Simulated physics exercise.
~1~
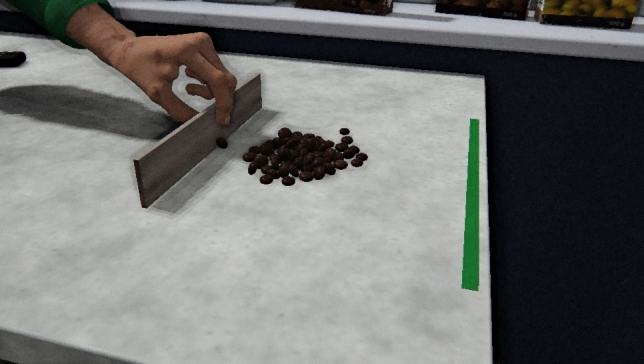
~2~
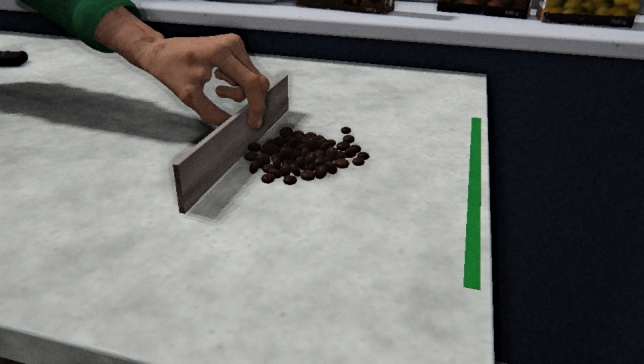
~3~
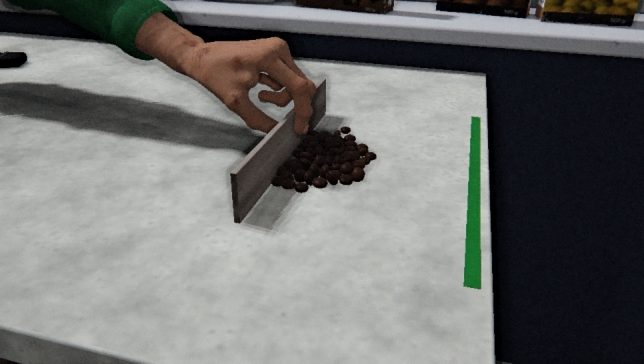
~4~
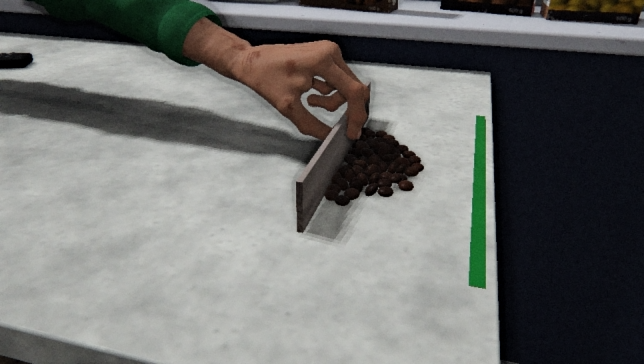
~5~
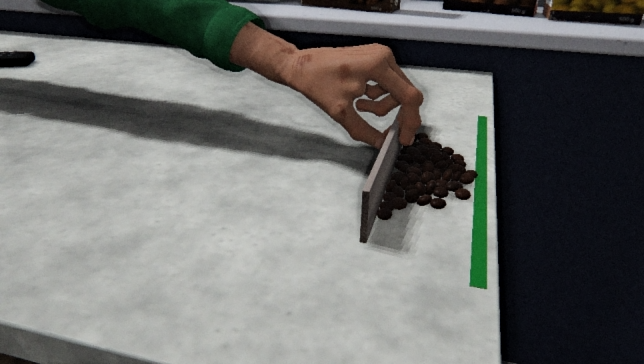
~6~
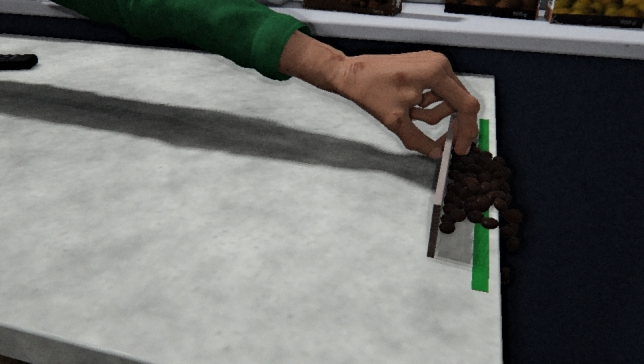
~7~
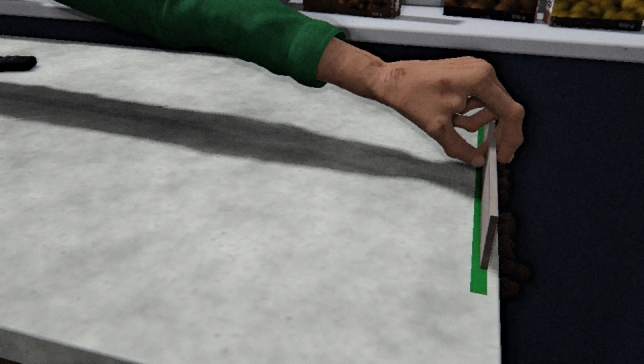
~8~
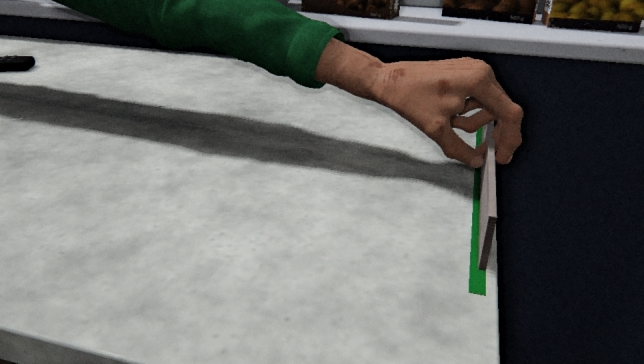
Hand sweeping dark beans rightward across a pale table with a wooden strip, pushing them off the edge and stopping at green tape.
